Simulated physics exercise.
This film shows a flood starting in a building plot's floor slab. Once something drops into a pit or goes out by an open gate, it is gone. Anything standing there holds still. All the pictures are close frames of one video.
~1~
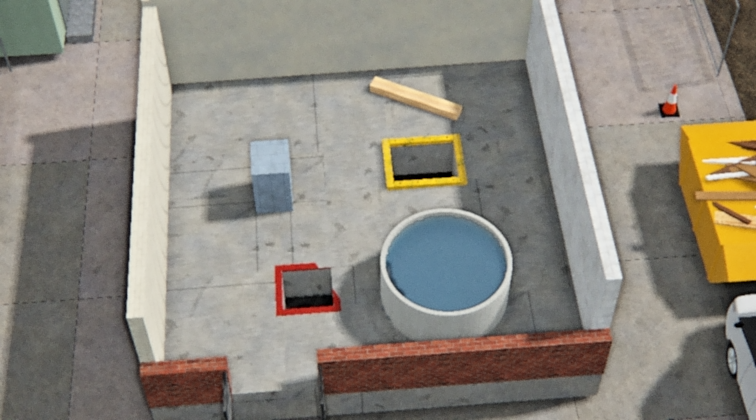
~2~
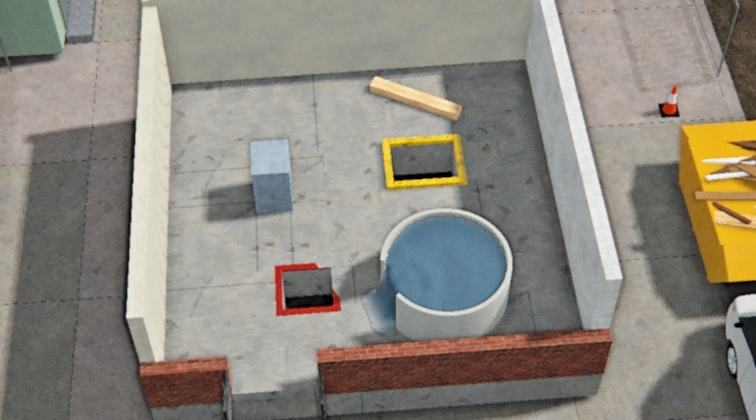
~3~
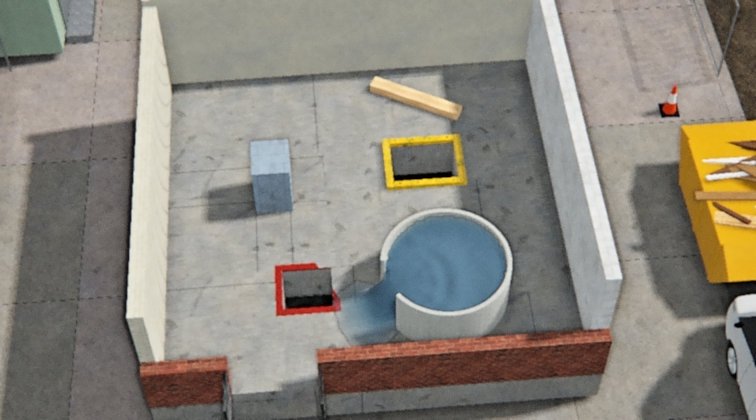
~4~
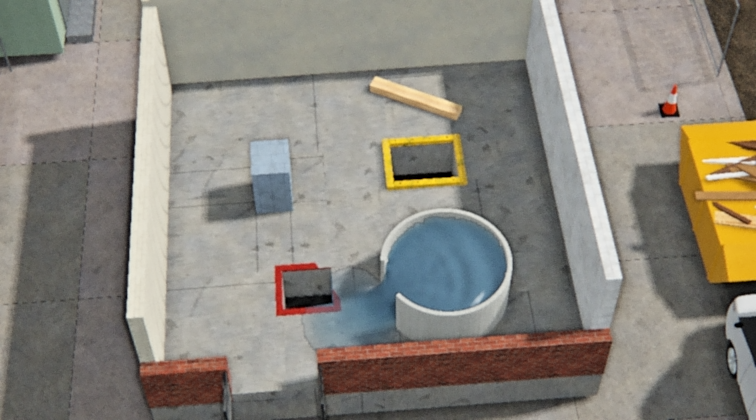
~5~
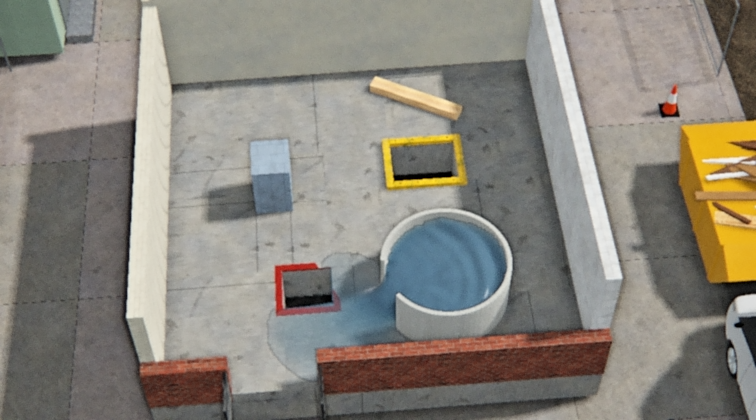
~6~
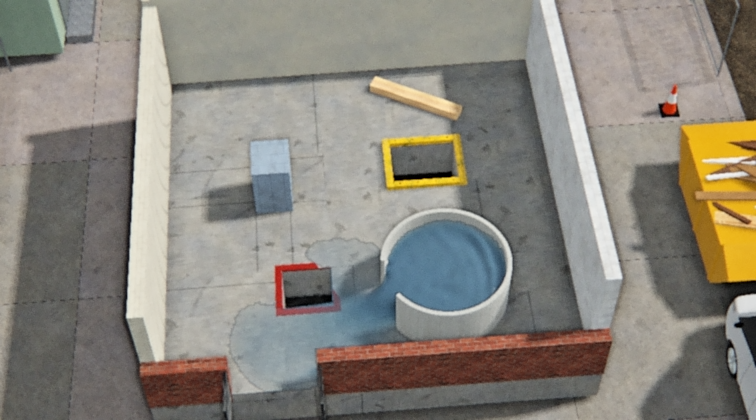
At first, a round pool of water stands whole and still on a walled concrete slab with red- and yellow-edged pits. Then a gap opens in its left side and water pours out, spreading left across the floor, reaching the red-edged pit and widening around it toward the opening in the brick wall.
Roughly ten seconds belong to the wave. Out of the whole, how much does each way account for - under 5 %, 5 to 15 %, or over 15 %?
My prediction: The gate is left holding a hefty amount - past fifteen per cent; the red pit is left holding a hefty amount - past fifteen per cent; the yellow pit is left holding a tiny amount - below five per cent.
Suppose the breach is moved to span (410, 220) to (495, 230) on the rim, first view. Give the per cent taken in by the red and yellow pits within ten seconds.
Near enough: Red 2 percent, yellow 25 percent.
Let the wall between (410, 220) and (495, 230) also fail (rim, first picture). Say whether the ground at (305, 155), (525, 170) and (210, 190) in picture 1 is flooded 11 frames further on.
Note, points one to three: Reached and soaked / reached and soaked / unreached.
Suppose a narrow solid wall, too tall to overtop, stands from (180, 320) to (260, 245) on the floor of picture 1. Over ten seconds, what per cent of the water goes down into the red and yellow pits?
Parts in a hundred: Red 30, yellow 0.
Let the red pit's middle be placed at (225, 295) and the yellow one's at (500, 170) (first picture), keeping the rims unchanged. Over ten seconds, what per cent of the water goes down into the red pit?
In per cent: Red 30.
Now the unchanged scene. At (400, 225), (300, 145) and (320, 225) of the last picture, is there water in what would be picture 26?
In that order, the three spots are high and dry, high and dry and high and dry.
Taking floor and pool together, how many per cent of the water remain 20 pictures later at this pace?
I'd put it near 76 %.
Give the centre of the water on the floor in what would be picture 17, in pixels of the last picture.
That comes out near (380, 308).
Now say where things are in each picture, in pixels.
In the first frame, the round pool at (446, 263) is whole and still.
In the second frame, the front is at (373, 292), out from the gap at (389, 298).
In the third frame, water pours out at (389, 300) and has run to (359, 345).
In the fourth frame, the front is at (311, 336), out from the gap at (389, 300).
In the fifth frame, the front is at (275, 342), out from the gap at (389, 300).
In the sixth frame, water pours out at (389, 300) and has run to (239, 358).
A moment on, water covers 15 % of the floor; the gate 3 %, the red pit 6 %, the yellow pit 0 %.
Next, water covers 20 % of the floor; the gate 6 %, the red pit 10 %, the yellow pit 0 %.
Then, water covers 30 % of the floor; the gate 10 %, the red pit 15 %, the yellow pit 0 %.
Later, water covers 50 % of the floor; the gate 14 %, the red pit 20 %, the yellow pit 0 %.
In the end, water covers 75 % of the floor; the gate 18 %, the red pit 24 %, the yellow pit 0 %.
